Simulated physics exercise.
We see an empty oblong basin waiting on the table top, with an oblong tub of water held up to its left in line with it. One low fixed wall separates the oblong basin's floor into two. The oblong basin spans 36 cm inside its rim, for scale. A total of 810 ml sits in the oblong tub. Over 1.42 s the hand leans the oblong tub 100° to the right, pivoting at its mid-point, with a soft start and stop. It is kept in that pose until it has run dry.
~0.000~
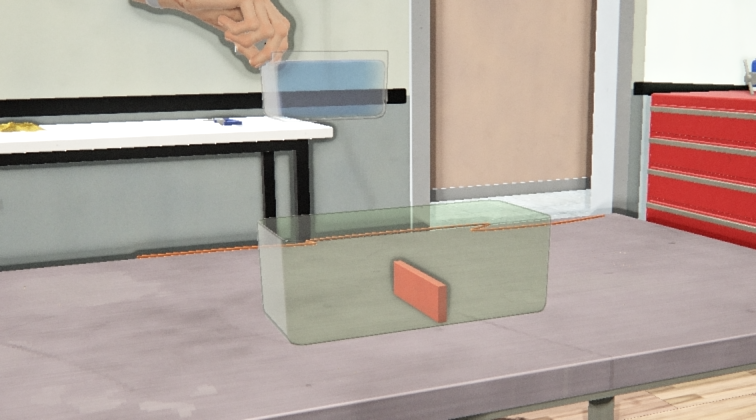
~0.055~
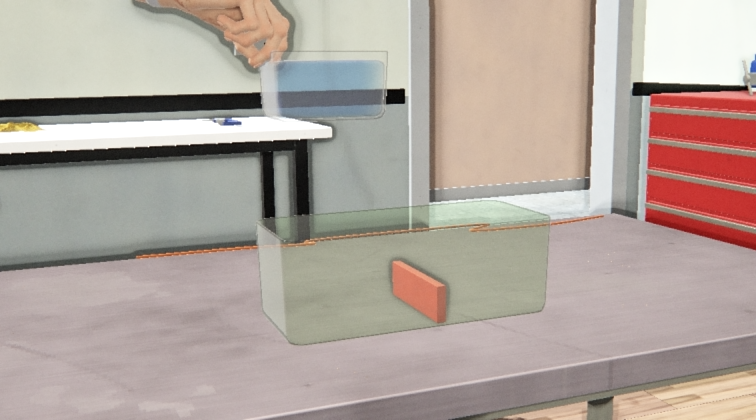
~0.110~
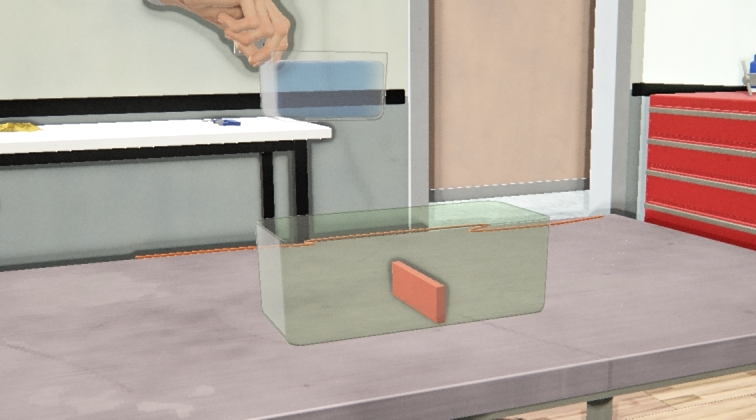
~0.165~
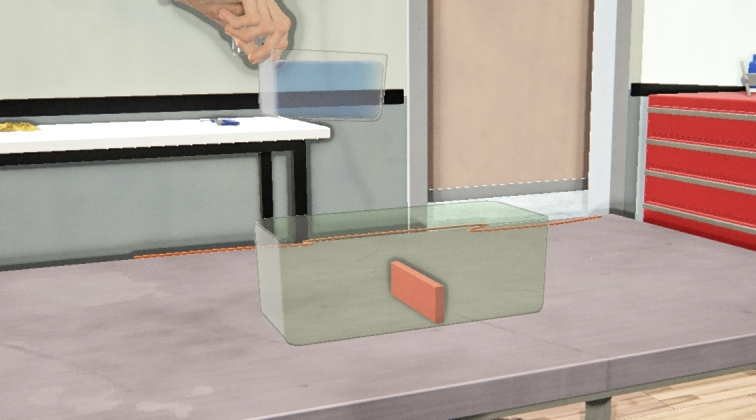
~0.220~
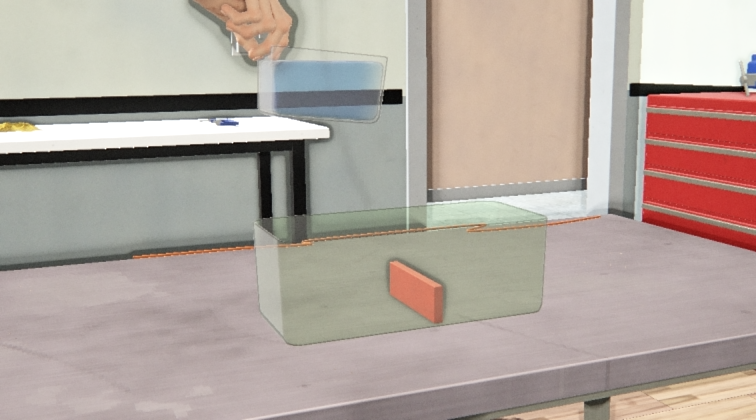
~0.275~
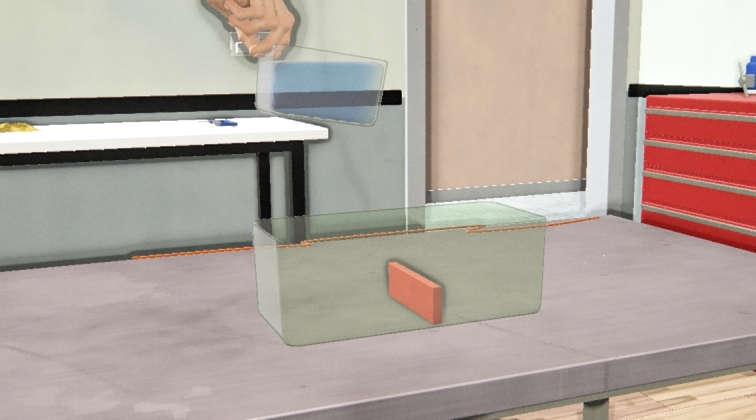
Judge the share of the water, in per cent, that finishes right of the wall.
72 percent, roughly.
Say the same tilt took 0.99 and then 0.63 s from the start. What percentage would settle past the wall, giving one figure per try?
I'd say 75 percent on the first go, 70 percent on the next.
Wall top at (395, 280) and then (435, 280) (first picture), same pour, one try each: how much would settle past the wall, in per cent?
First try about 90 %, second try about 60 %.
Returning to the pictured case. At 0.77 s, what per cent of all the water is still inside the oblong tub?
At that time about 60 in a hundred parts are still held.
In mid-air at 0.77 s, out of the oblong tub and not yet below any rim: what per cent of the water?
My guess is roughly 28 %.
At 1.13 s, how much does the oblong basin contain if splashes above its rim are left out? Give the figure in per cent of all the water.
Close to 76 in a hundred.
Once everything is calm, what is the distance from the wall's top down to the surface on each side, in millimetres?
Near 40 mm for the left and near 22 mm for the right.
Then, 0.77 s in, the tilt is 56° and 60 per cent is still to pour, 1 is left of the wall and 10 right of it.
Then, 1.13 s in, the tilt is 90° and 14 per cent is still to pour, 6 is left of the wall and 70 right of it.
Then, 1.51 s in, the tilt is 100° and 1 per cent is still to pour, 23 is left of the wall and 72 right of it.
Then, 1.92 s in, the tilt is 100° and 0 per cent is still to pour, 27 is left of the wall and 72 right of it.
Finally, 26 per cent lies left of the wall, 72 right of it and 1 outside.
